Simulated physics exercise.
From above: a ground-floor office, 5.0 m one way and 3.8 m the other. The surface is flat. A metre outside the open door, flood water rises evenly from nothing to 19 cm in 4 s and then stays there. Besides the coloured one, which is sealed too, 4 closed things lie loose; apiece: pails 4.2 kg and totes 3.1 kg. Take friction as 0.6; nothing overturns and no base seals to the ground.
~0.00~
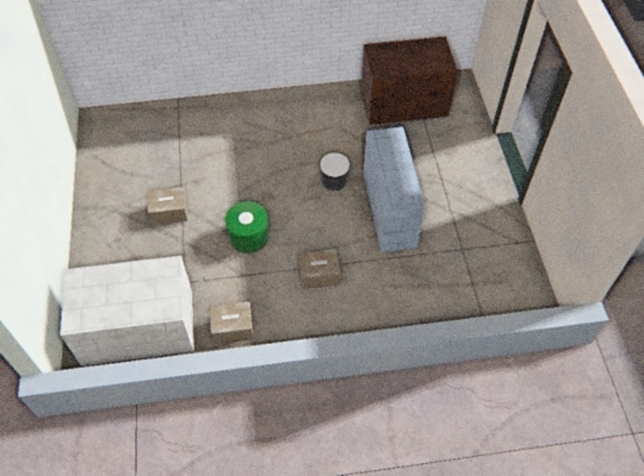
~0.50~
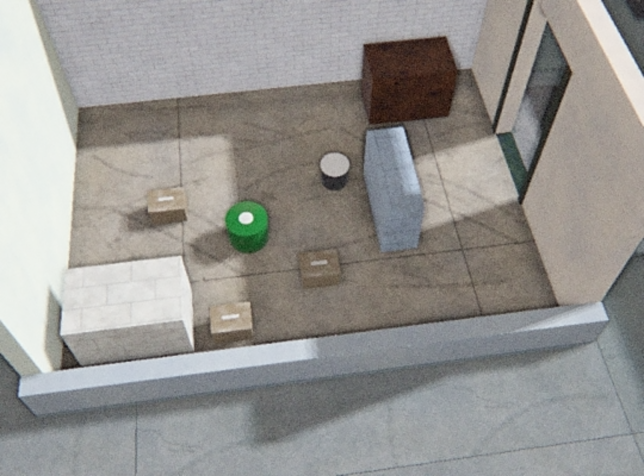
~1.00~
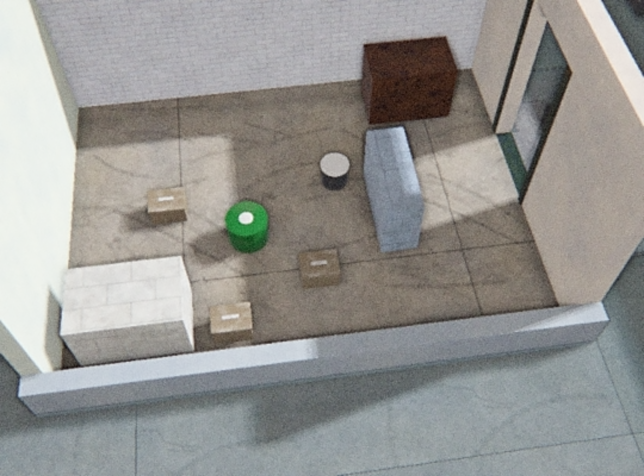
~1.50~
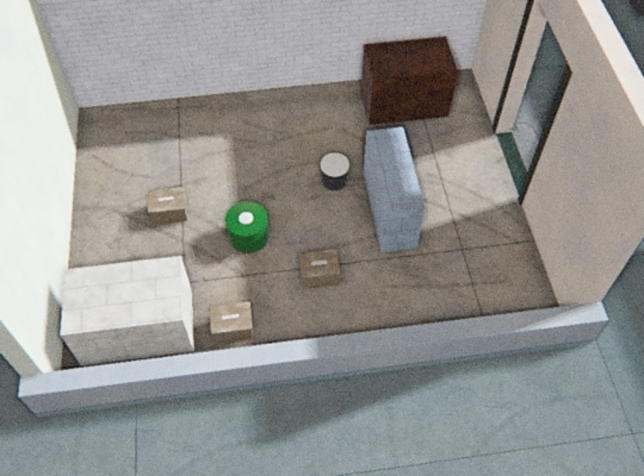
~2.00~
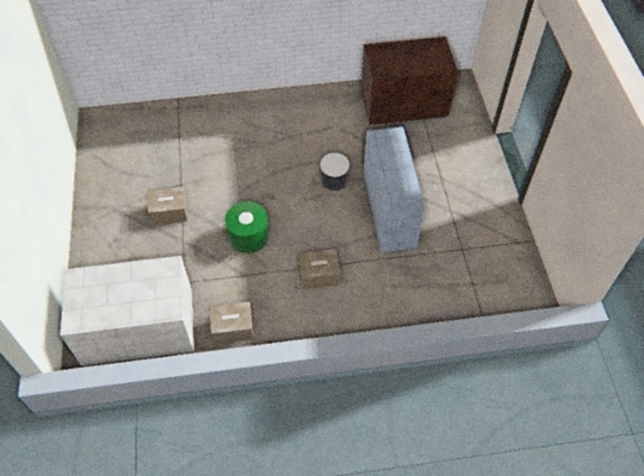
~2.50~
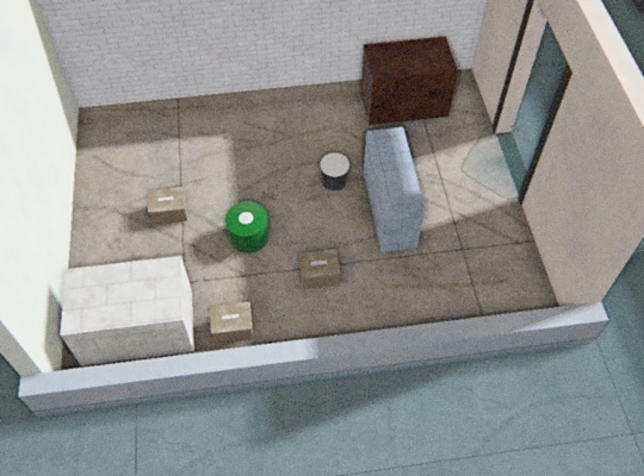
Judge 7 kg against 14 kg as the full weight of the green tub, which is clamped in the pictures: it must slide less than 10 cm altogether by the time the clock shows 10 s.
For it, the smaller load will do.
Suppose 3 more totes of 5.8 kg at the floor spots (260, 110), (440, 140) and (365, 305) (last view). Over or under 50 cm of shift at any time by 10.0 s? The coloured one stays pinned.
In that order: Past it, more, short of it.
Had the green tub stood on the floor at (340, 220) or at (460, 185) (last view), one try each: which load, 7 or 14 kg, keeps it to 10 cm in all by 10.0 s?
In that order: Either load holds; neither holds.
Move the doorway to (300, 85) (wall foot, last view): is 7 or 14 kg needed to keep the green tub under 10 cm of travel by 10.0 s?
Then only the higher weight holds it.
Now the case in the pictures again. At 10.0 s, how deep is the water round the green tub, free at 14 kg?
Roughly 2 cm.
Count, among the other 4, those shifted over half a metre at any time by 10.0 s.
0 of them.
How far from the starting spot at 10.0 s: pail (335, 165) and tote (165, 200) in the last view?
In turn: 0 cm, 0 cm.
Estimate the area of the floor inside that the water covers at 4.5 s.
Roughly 4.0 m2.
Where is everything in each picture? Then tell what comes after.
In the first frame, the green tub at (246, 218) rests on the ground; 0.0 m2 under water; 0 of 5 have shifted.
In the second frame, the green tub at (246, 218), on the bottom; 0.0 m2 under water; 0 of 5 have shifted.
In the third frame, the green tub at (246, 218) rests on the ground; water covers 0.0 m2; 0 of 5 have shifted.
In the fourth frame, the green tub at (246, 218), on the bottom; 0.0 m2 under water; 0 of 5 have shifted.
In the fifth frame, the green tub at (246, 218), on the bottom; 0.0 m2 under water; 0 of 5 have shifted.
In the sixth frame, the green tub at (246, 218) rests on the ground; water covers 0.3 m2; 0 of 5 have shifted.
After 3.5 s the green tub would be 0 cm from its start with 7 kg and 0 cm from its start with 14 kg; 0 cm of water round it then.
After 4.5 s the green tub would be 0 cm from its start with 7 kg and 0 cm from its start with 14 kg; 0 cm of water round it then.
After 7.0 s the green tub would be 0 cm from its start with 7 kg and 0 cm from its start with 14 kg; 1 cm of water round it then.
After 10.0 s the green tub would be 0 cm from its start with 7 kg and 0 cm from its start with 14 kg; 2 cm of water round it then.
